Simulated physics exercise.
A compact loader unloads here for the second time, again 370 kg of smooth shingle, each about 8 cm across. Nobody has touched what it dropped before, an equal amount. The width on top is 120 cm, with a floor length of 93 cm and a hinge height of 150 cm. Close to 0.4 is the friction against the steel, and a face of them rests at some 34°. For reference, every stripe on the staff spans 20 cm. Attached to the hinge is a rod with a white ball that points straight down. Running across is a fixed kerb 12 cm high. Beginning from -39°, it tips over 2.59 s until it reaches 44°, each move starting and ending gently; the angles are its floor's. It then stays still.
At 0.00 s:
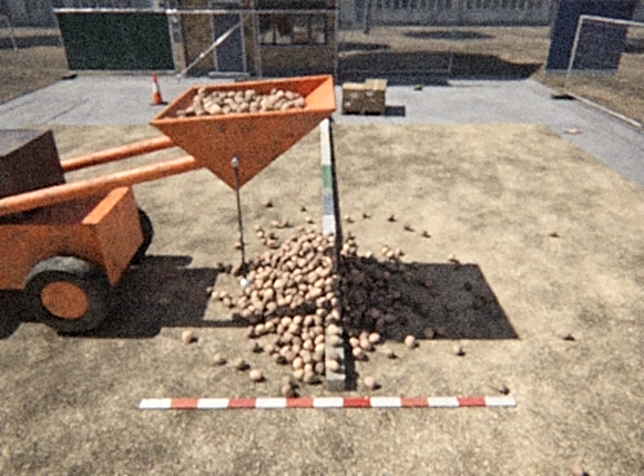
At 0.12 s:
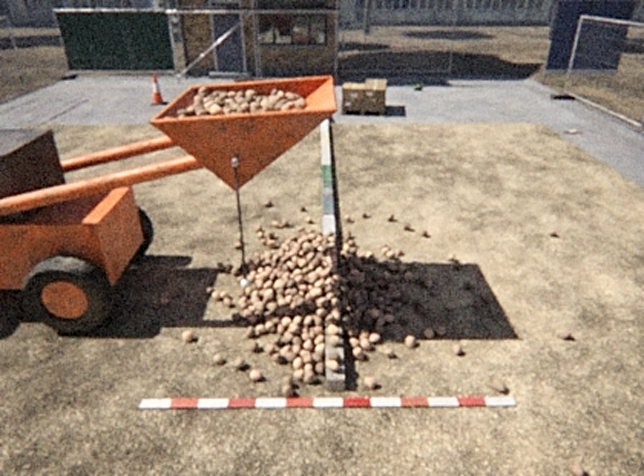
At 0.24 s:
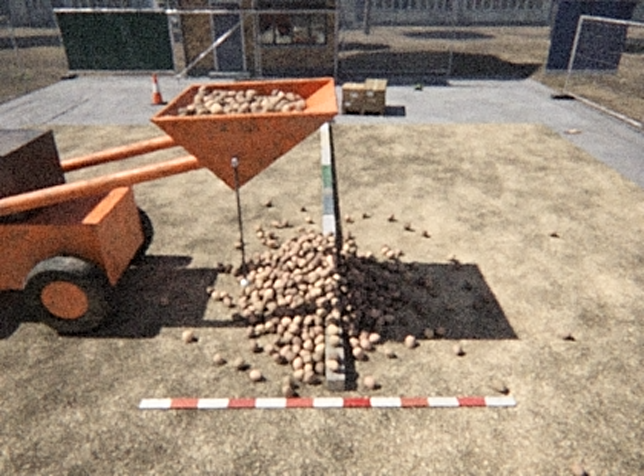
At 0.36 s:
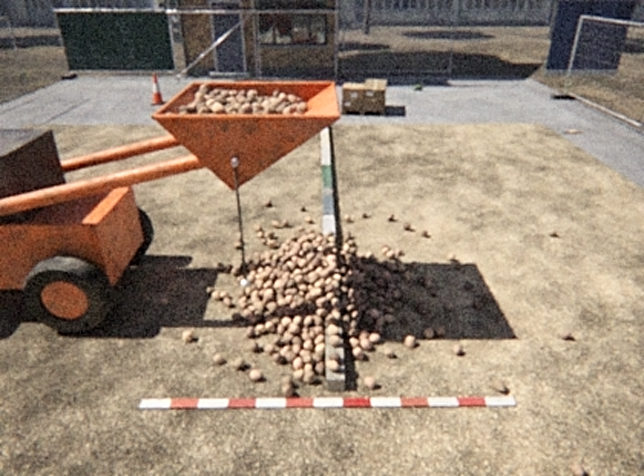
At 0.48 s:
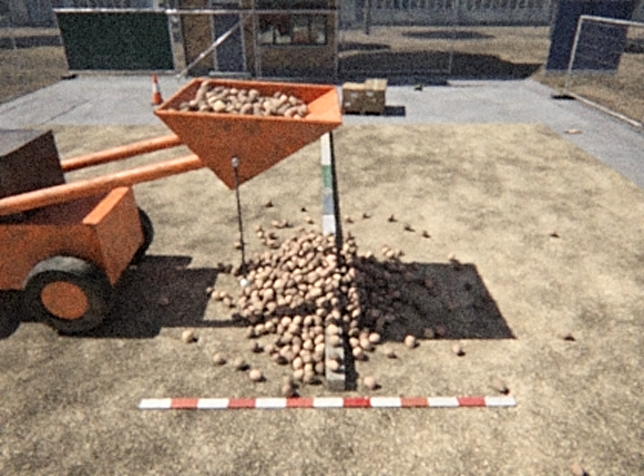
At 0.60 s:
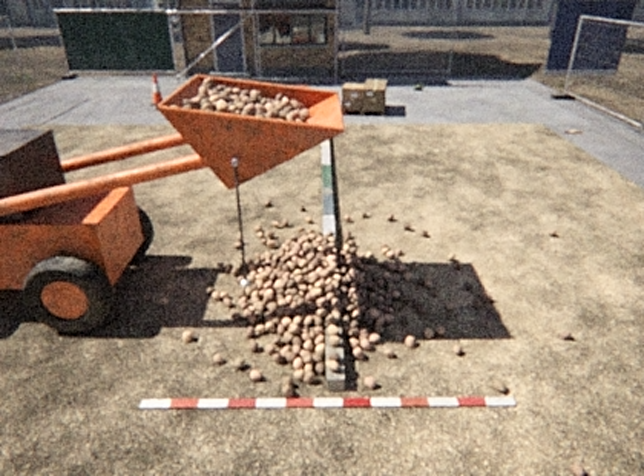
An orange loader held a bucket full of smooth stones above a pile already on the ground, and the bucket slowly tilted a little, its right edge dipping while the stones stayed inside.
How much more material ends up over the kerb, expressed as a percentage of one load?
About 97 per cent of a load more.
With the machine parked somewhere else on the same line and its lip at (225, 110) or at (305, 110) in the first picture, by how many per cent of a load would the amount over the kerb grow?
Some 5 percent first and 75 percent second.
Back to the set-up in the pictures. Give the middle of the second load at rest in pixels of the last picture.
They end up centred around (384, 280).
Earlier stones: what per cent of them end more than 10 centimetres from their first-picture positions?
Close to 15 in a hundred of them.
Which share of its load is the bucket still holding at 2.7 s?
Near 0 per cent of the load is held.
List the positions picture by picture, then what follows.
In the first picture, the bucket is at -39°, its lip at (336, 109); the top of the load is at (272, 101). The earlier load is highest near (322, 271), 23 cm above ground level, 74 % on this side of the kerb, 26 % over the kerb.
In the second picture, the bucket is at -38°, its lip at (337, 110); the top of the load is at (262, 101); the stones move at 0.0 m/s on average.
In the third picture, lip at (338, 113), floor tilted -37°, highest stones at (219, 98); the stones move at 0.1 m/s on average.
In the fourth picture, lip at (340, 117), floor tilted -35°, highest stones at (213, 96); the stones move at 0.1 m/s on average.
In the fifth picture, the bucket is at -31°, its lip at (342, 123); the top of the load is at (209, 95); the stones move at 0.1 m/s on average.
In the sixth picture, the bucket is at -28°, its lip at (344, 130); the top of the load is at (211, 93); the stones move at 0.1 m/s on average.
After 1.9 s the floor is at 31°; in per cent of one load, 86 in the bucket, 83 on this side of the kerb, 31 over the kerb; the foremost stones are at (501, 294).
After 2.7 s the floor is at 44°; in per cent of one load, 0 in the bucket, 89 on this side of the kerb, 111 over the kerb; the foremost stones are at (503, 295).
After 3.0 s the floor is at 44°; in per cent of one load, 0 in the bucket, 77 on this side of the kerb, 123 over the kerb; the foremost stones are at (510, 275).
After 5.7 s the floor is at 44°; in per cent of one load, 0 in the bucket, 77 on this side of the kerb, 123 over the kerb; the foremost stones are at (527, 273). Net gain over the kerb, 97.
